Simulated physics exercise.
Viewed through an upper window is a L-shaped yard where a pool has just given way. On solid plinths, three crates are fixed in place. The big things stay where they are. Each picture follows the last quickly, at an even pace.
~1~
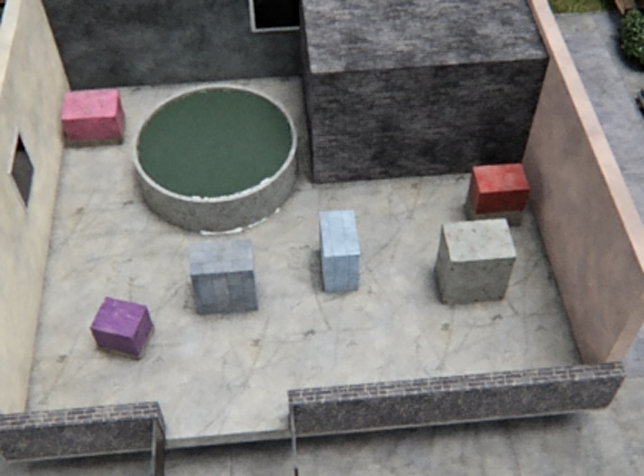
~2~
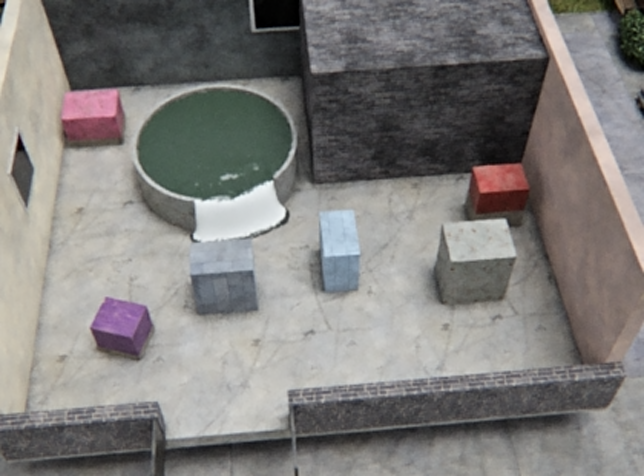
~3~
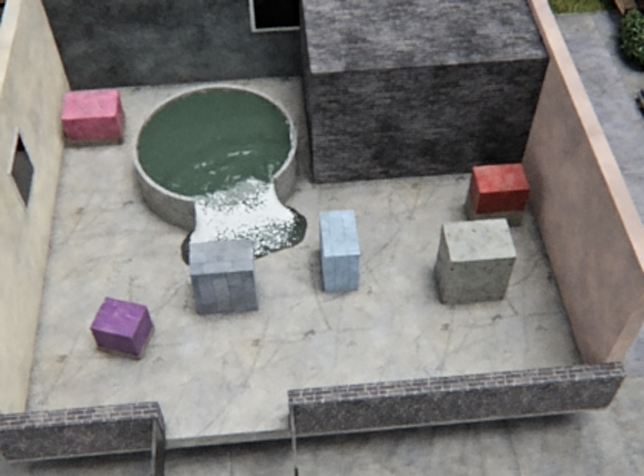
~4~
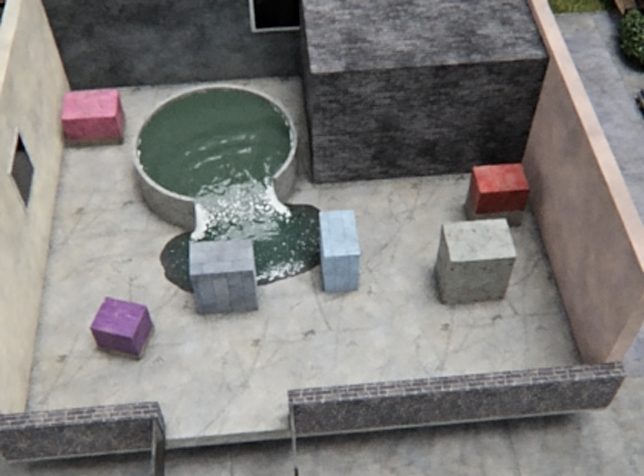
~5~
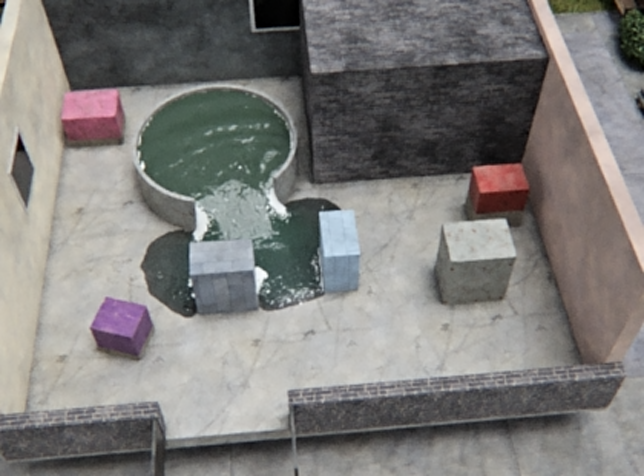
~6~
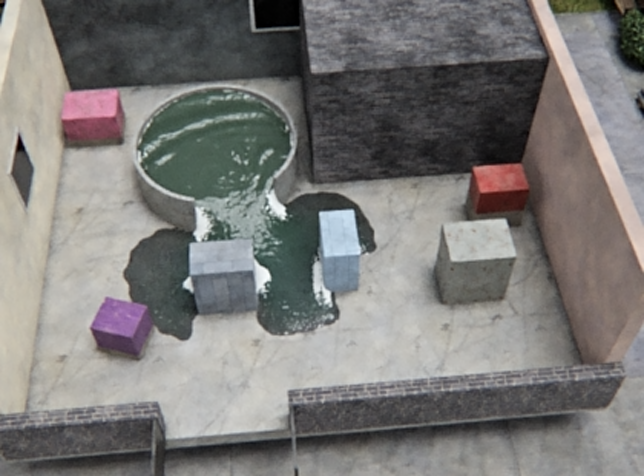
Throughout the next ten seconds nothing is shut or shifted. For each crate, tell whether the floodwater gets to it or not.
In the end the pink crate will avoid the water, the purple crate will meet the water, the red crate will avoid the water.
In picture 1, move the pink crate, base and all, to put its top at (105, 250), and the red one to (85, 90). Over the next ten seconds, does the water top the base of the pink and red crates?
Result: Pink overtopped, red not wetted.
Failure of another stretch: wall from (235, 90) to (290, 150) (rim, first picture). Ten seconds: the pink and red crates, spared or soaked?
My reading: The pink crate takes water, the red crate is spared.
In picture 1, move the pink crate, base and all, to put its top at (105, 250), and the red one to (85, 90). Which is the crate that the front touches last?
It's the one in red.
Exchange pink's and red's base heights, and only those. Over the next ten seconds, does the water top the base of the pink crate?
Pink: Untouched.
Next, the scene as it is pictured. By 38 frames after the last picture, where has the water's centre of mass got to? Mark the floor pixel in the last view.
I'd point to (277, 247).
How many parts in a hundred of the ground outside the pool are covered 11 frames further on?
Estimated share: About 50 %.
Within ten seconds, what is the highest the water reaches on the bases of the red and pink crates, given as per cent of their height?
Around 60 in a hundred for the first and 80 in a hundred for the second.
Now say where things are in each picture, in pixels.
In the first frame, still water in the pool at (215, 143).
In the second frame, the front is at (193, 235), out from the gap at (240, 217).
In the third frame, the front is at a hidden place, out from the gap at (240, 218).
In the fourth frame, the front is at (189, 287), out from the gap at (240, 220).
In the fifth frame, the front is at (322, 292), out from the gap at (240, 220).
In the sixth frame, water pours out at (240, 219) and has run to (329, 319).
A moment on, water covers 25 % of the floor; the pink crate not reached, the purple crate water round its plinth, the red crate not reached.
Next, water covers 50 % of the floor; the pink crate not reached, the purple crate water round its plinth, the red crate water round its plinth.
Then, water covers 70 % of the floor; the pink crate water round its plinth, the purple crate water round its plinth, the red crate water round its plinth.
Later, water covers 90 % of the floor; the pink crate water round its plinth, the purple crate water round its plinth, the red crate water round its plinth.
In the end, water covers 100 % of the floor; the pink crate stayed above the water, the purple crate was topped, the red crate stayed above the water.
